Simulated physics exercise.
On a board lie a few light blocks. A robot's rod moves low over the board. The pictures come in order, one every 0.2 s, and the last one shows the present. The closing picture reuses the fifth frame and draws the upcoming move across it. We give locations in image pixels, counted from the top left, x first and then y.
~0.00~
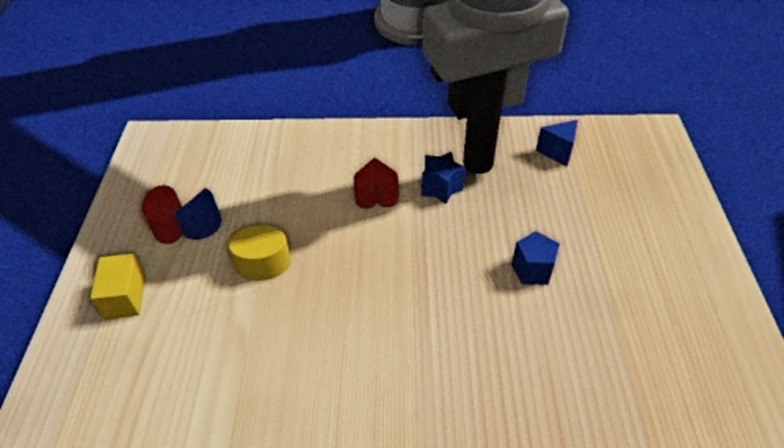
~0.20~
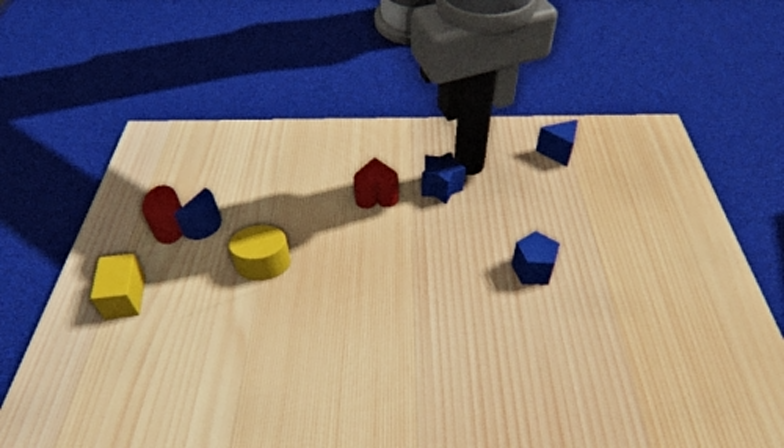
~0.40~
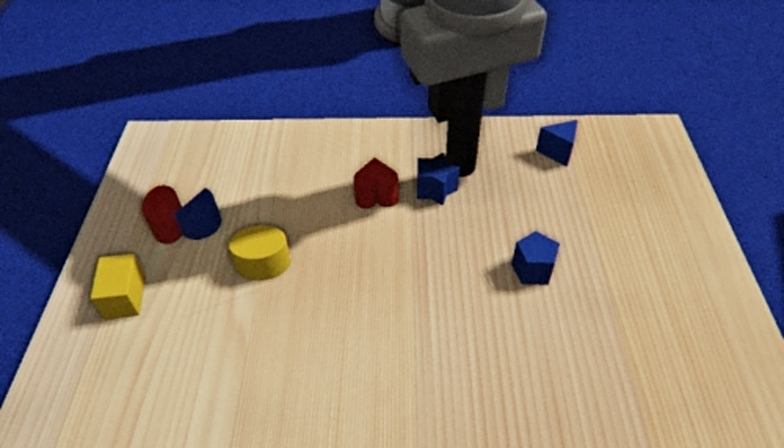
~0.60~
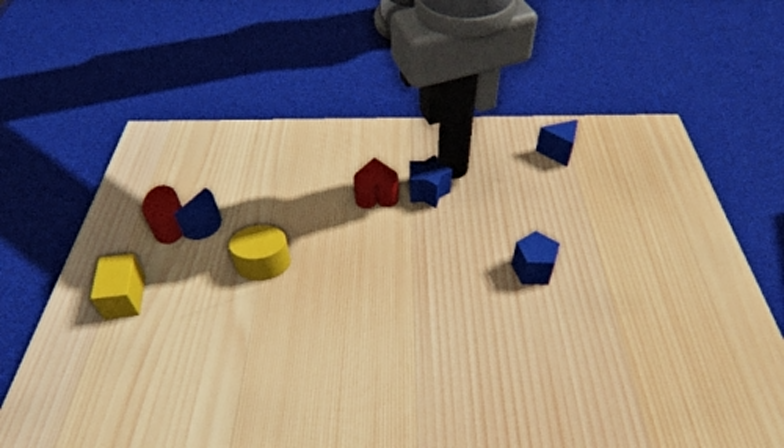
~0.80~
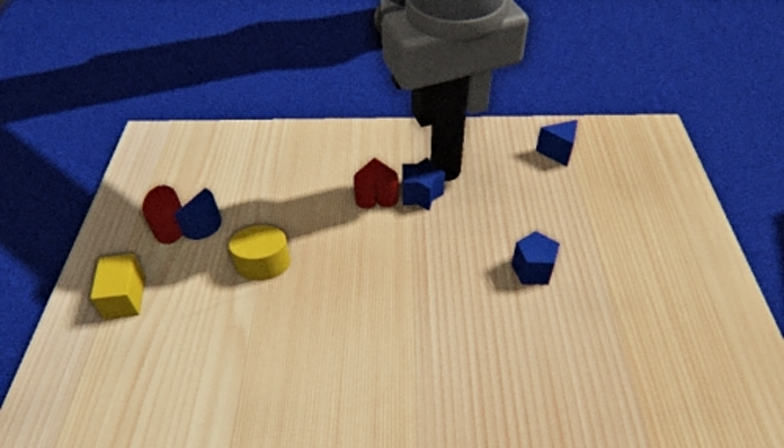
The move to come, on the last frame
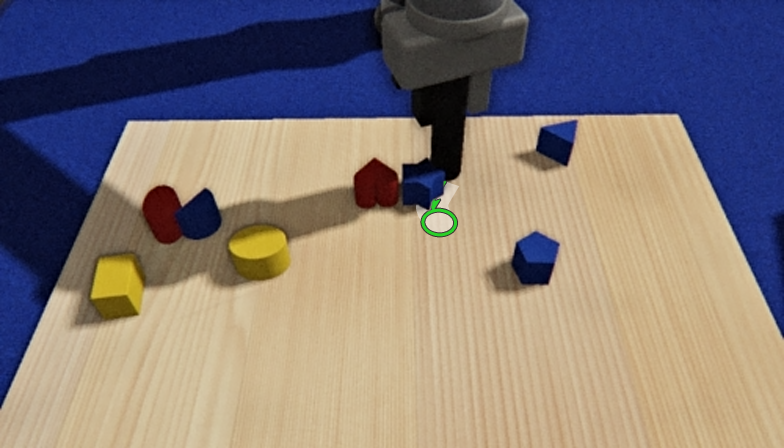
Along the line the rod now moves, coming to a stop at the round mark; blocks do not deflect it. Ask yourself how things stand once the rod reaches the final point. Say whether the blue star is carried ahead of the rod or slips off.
I'd say it has come free.
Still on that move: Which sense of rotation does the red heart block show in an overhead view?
Viewed from the top, it goes clockwise.
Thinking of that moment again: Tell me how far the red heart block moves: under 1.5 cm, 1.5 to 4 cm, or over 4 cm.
The under 1.5 cm band.
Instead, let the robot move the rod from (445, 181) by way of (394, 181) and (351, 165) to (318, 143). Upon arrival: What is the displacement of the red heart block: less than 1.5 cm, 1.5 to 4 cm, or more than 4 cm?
Between 1.5 and 4 cm.
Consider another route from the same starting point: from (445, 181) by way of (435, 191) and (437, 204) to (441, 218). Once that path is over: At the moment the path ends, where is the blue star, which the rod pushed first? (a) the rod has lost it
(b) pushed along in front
Letter a.
The drawn path runs from (445, 181) over (437, 194) and (432, 208) to (439, 222).
On the path given first. Halfway along, rod (433, 192); red heart block (368, 176), turned 20° clockwise; blue star (404, 187), turned 15° clockwise.
At the end, rod (440, 213); red heart block (367, 176), turned 20° clockwise; blue star (401, 191), turned 30° clockwise.
